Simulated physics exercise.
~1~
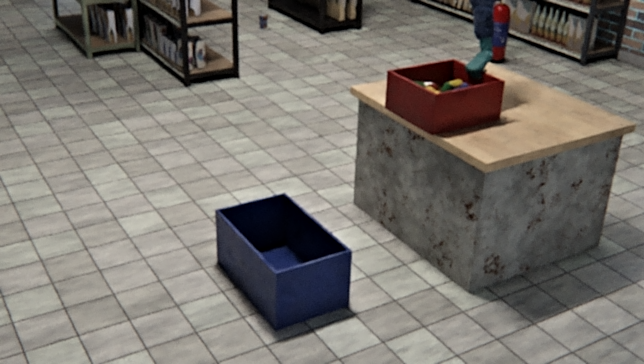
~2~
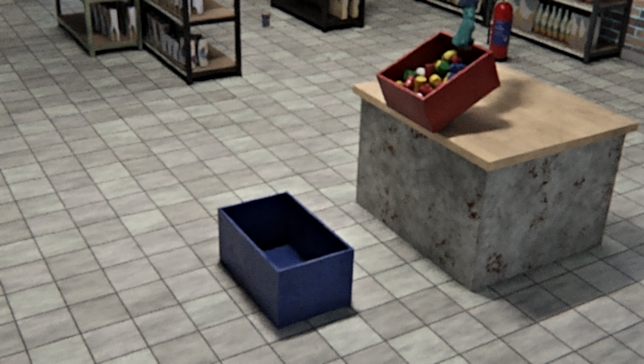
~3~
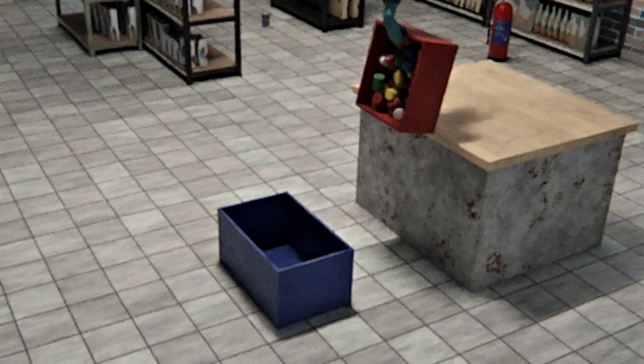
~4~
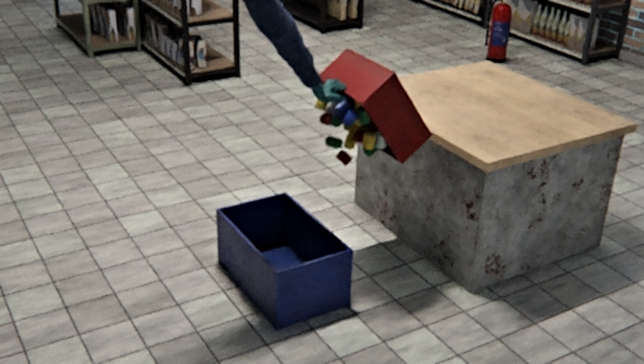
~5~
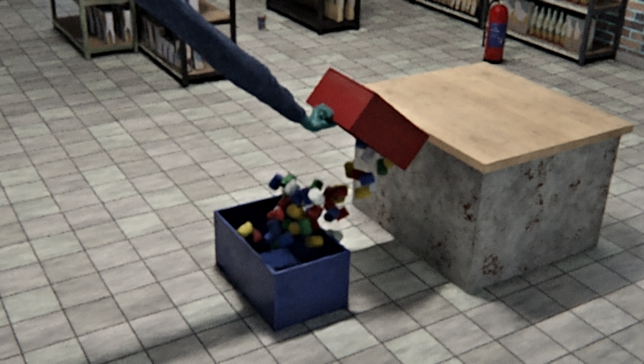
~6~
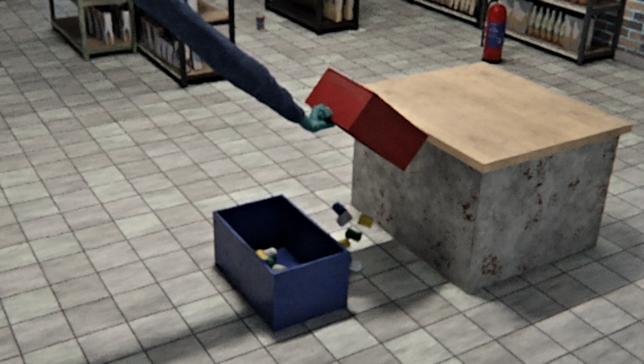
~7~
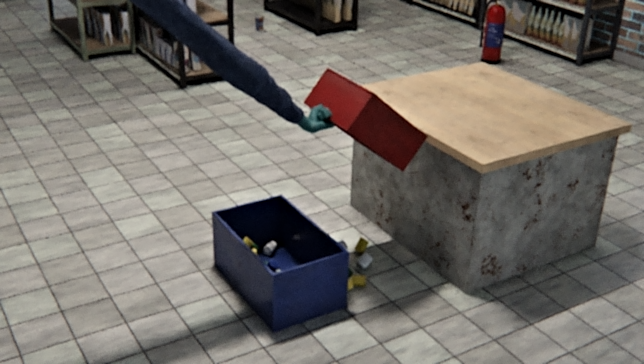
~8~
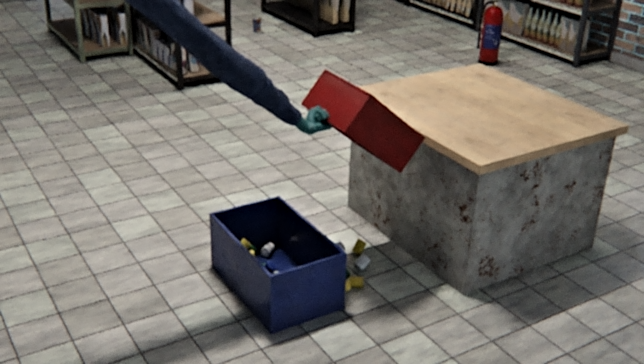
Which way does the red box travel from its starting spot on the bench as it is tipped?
The red box moves to the left, going over the edge of the bench as it turns over.
